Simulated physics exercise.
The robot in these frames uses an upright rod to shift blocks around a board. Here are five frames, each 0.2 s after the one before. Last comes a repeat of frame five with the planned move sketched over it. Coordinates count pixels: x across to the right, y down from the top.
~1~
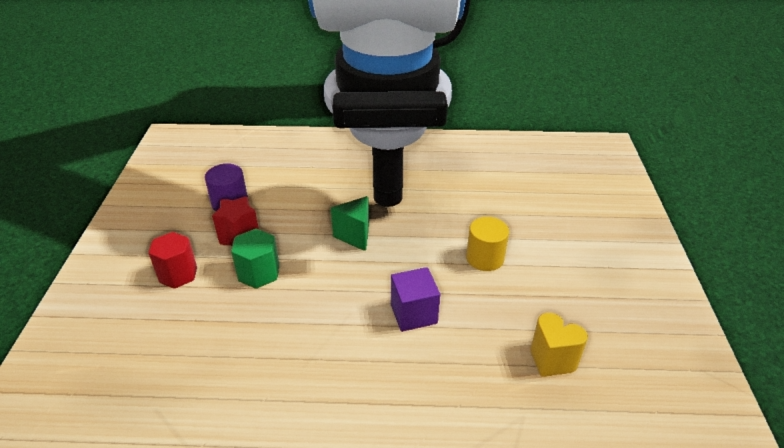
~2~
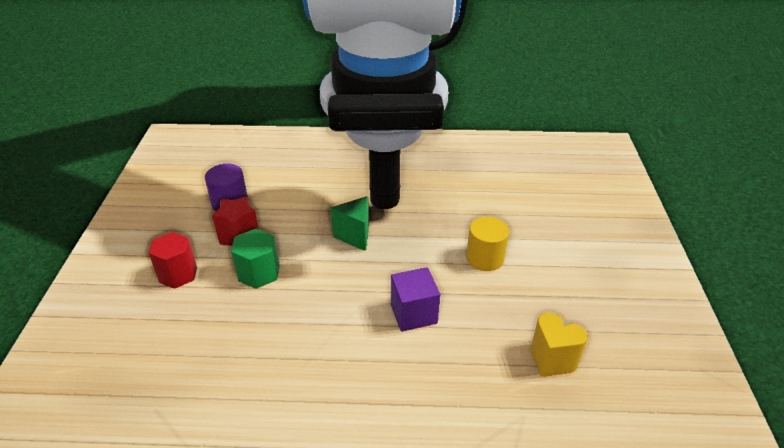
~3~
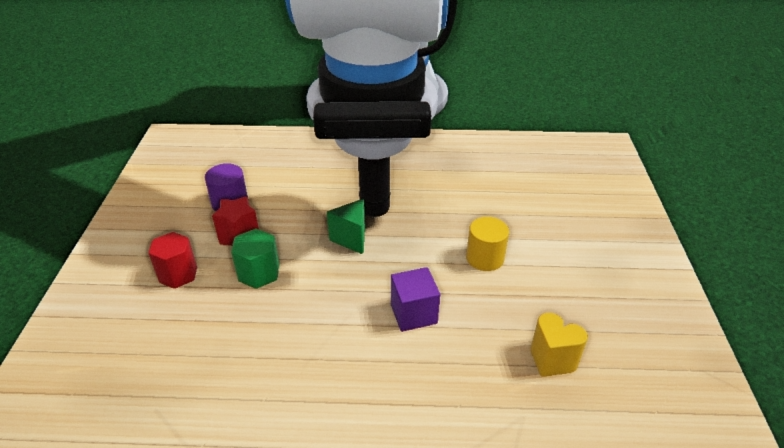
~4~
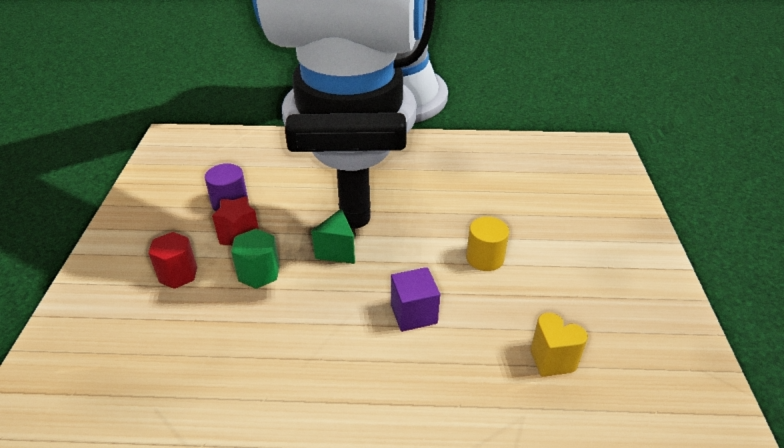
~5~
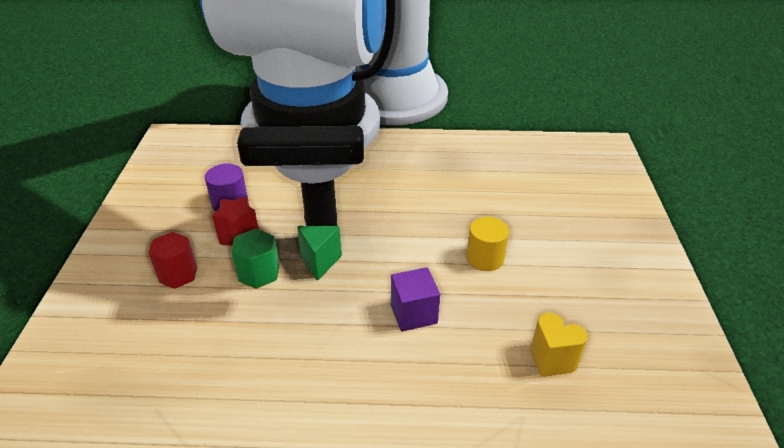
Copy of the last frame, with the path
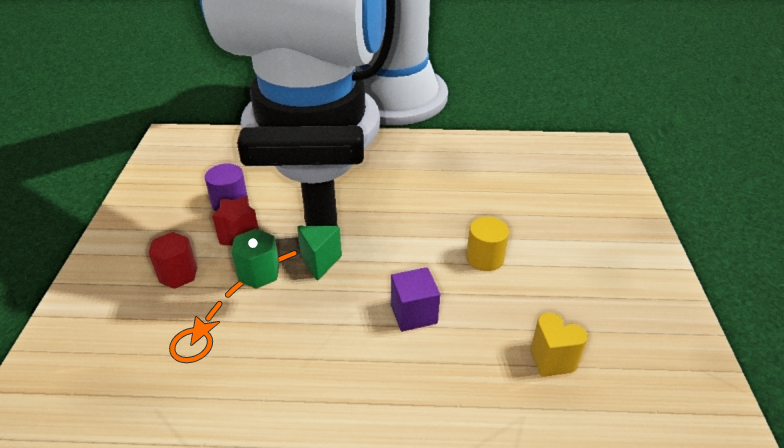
Robot arm with an upright black rod pushing a green three-sided block leftward and slightly nearer, beside a green hexagonal block.
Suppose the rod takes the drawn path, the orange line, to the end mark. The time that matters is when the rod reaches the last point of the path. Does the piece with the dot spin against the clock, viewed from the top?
Going by the path, no.
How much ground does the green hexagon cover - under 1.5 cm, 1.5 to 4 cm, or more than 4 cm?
My prediction: Over 4 cm.
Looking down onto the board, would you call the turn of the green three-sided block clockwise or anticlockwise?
Viewed from above, counterclockwise.
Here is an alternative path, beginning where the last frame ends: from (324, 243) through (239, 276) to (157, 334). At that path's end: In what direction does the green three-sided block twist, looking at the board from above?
Spin direction: Counter-clockwise.
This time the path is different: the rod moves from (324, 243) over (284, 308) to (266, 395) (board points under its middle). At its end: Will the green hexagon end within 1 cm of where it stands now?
Yes.
Drawn move, from (324, 243) through (271, 264) and (225, 297) to (191, 345); the dot is on the green hexagon.
What follows on the original path. One third of the way, rod (269, 252); green hexagon (235, 253); green three-sided block (308, 240), turned 30° anticlockwise.
Two thirds of the way, rod (222, 286); green hexagon (179, 284), turned 30° clockwise; green three-sided block (308, 240), turned 30° anticlockwise.
At the end, rod (187, 333); red star block still; green hexagon (145, 305), turned 75° clockwise; green three-sided block (308, 240), turned 30° anticlockwise.
